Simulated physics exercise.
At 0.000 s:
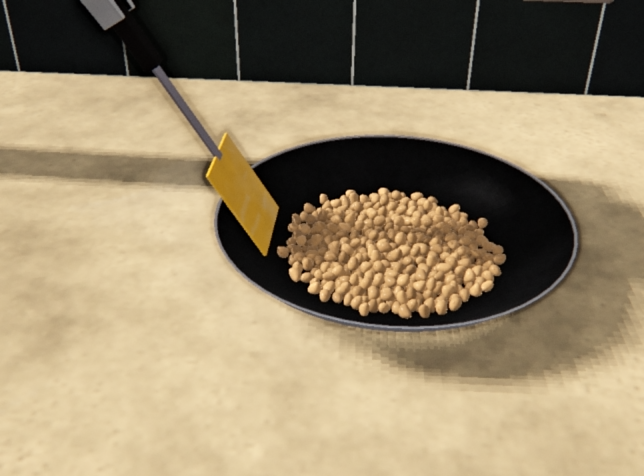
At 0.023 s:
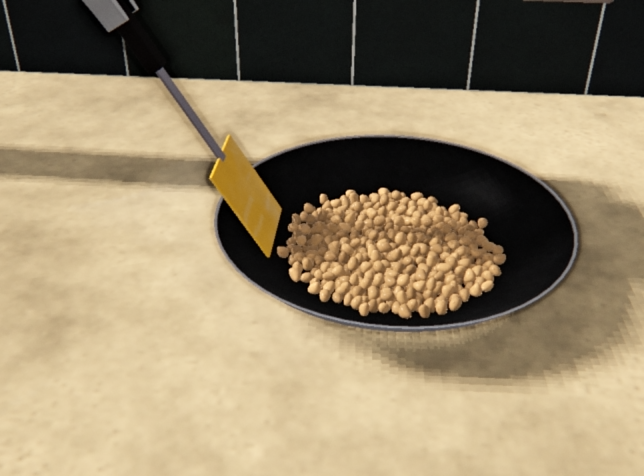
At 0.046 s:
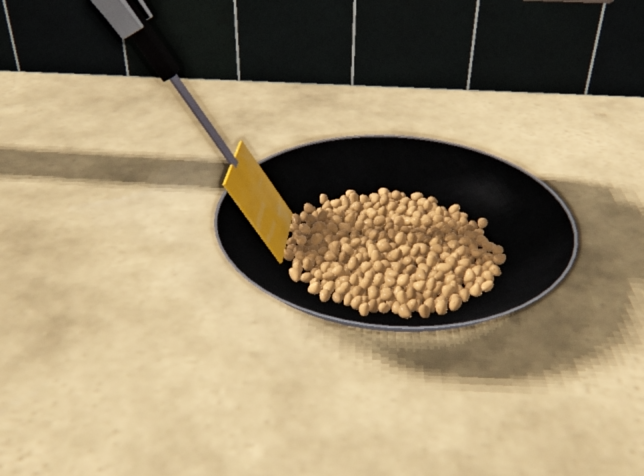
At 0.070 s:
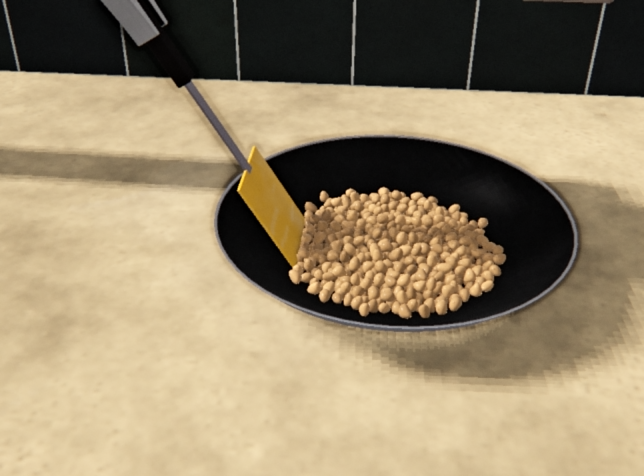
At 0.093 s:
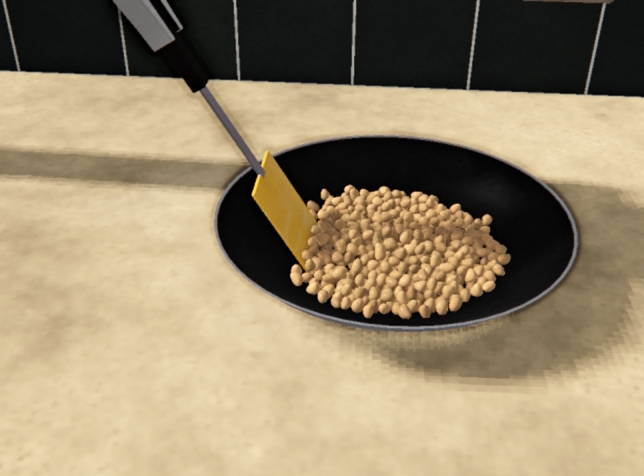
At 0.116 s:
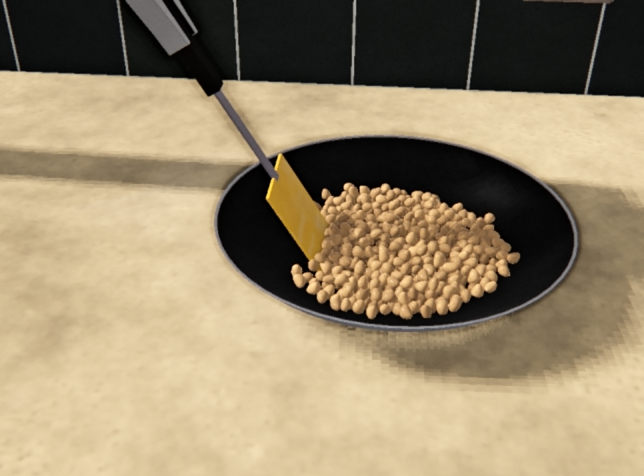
On a mottled tan countertop before dark tiles, a black pan holds a heap of pale beans, with a yellow paddle at its left side. The paddle slides a short way right, meets the heap's left edge and pushes in, shifting the beans slightly rightward.
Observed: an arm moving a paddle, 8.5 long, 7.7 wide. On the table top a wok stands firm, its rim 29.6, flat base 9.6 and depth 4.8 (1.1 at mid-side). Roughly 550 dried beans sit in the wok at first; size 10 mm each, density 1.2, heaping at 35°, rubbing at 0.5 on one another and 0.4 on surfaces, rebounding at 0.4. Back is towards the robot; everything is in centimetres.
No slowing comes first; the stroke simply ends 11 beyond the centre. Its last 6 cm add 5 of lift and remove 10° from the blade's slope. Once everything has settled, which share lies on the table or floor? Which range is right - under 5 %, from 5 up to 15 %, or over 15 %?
Right range: From 5 up to 15 %.
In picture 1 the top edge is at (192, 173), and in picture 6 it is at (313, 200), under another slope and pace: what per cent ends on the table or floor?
Around 25 per cent finishes there.
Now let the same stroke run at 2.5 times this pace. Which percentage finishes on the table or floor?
I'd put it at about 30 per cent.
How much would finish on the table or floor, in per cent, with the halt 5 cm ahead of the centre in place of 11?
Then about 0 per cent.
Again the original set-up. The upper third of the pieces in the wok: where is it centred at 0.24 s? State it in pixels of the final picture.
Near (465, 236).
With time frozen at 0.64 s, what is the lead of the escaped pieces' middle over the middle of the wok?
The distance is around 20 cm.
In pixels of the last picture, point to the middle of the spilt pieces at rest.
Resting centre: About (628, 272).
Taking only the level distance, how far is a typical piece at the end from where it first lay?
Level distance of roughly 5 cm.
After 0.24 s, sloping 59°, highest piece 4 above the table; 553 in the wok.
After 0.37 s, sloping 56°, highest piece 6 above the table; 552 in the wok, 1 on the blade or in flight.
After 0.64 s, sloping 49°, highest piece 5 above the table; 507 in the wok, 45 on the table or floor, 1 on the blade or in flight.
After 1.69 s, sloping 49°, highest piece 5 above the table; 507 in the wok, 46 on the table or floor.
At rest, 507 in the wok, 46 on the table or floor. That is 8 % on the table or floor.
